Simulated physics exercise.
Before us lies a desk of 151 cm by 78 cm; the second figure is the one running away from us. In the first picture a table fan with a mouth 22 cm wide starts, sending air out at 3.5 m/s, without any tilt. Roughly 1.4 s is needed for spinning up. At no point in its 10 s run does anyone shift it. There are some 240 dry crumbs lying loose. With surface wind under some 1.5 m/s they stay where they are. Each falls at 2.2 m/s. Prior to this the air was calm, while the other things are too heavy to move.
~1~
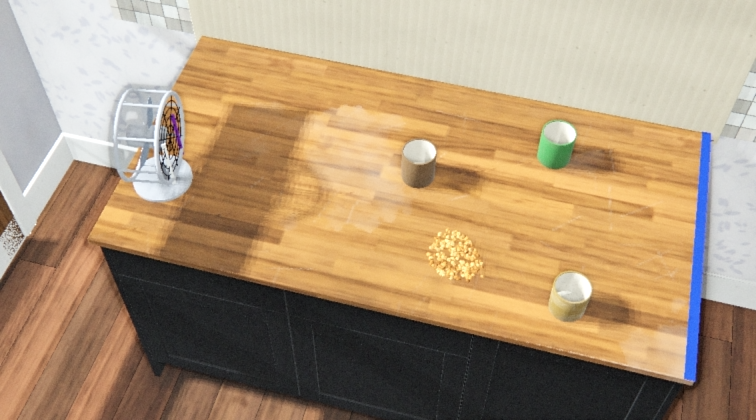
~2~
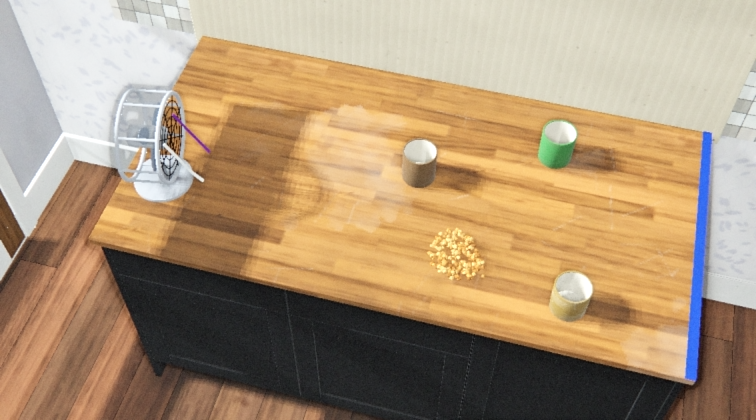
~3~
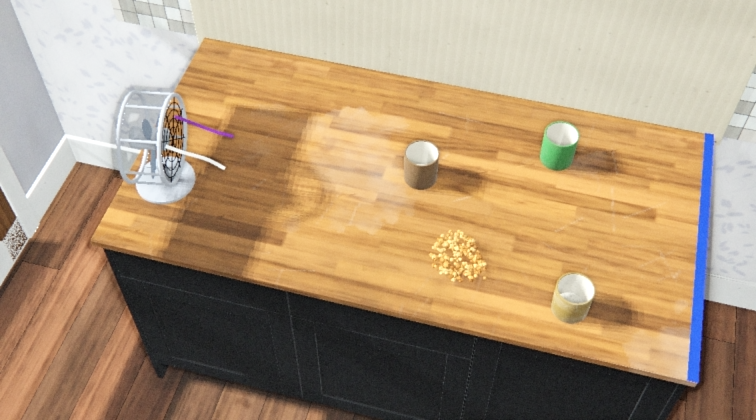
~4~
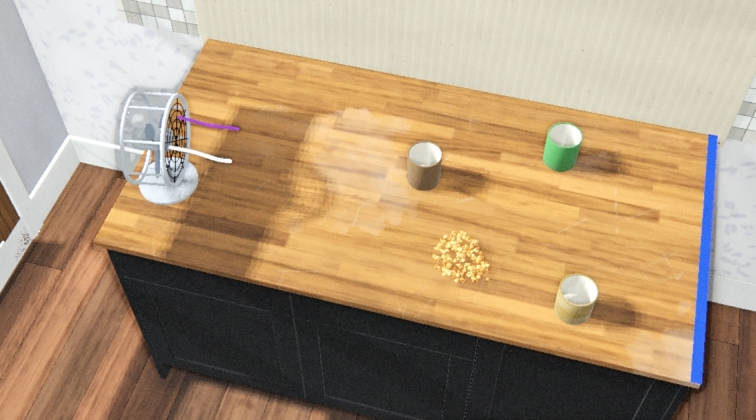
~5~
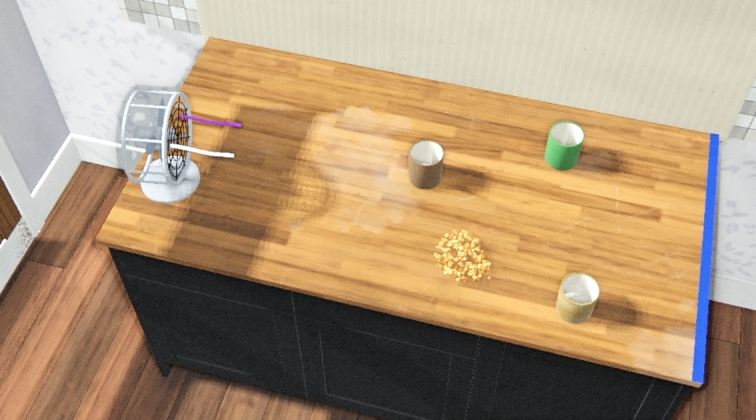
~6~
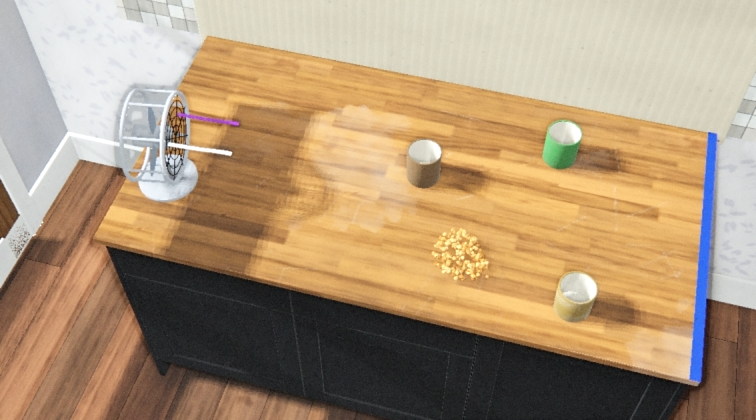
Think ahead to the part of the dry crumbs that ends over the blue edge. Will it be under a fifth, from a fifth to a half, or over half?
The part past that edge will land between fifth and half.
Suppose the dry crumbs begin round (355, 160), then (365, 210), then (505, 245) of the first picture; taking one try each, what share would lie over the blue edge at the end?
Taking the three spots in order, you'd get around 10 percent, 90 percent and 90 percent.
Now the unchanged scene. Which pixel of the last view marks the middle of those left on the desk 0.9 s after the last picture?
The middle ends up close to (542, 283).
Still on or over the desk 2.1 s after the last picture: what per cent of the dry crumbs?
I'd estimate about 70 per cent.
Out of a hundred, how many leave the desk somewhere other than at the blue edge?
About 10 per cent of them.
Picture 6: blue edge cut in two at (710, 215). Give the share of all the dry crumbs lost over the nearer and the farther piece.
Some 40 % nearer, 0 % farther.
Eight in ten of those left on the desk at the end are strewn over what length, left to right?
The middle group spans some 30 cm.
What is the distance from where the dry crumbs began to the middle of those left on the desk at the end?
20 cm.
Then, 0.9 s after the last picture, 5 % are over the blue edge; the middle of those still in play is near (546, 281); 11 % have settled or left.
Then, 2.1 s after the last picture, 24 % are over the blue edge; the middle of those still in play is near (529, 288); 46 % have settled or left.
Then, 4.4 s after the last picture, 32 % are over the blue edge; the middle of those still in play is near (529, 289); 60 % have settled or left.
Then, 8.9 s after the last picture, at the end, 35 % are over the blue edge; the middle of those still in play is near (533, 290).
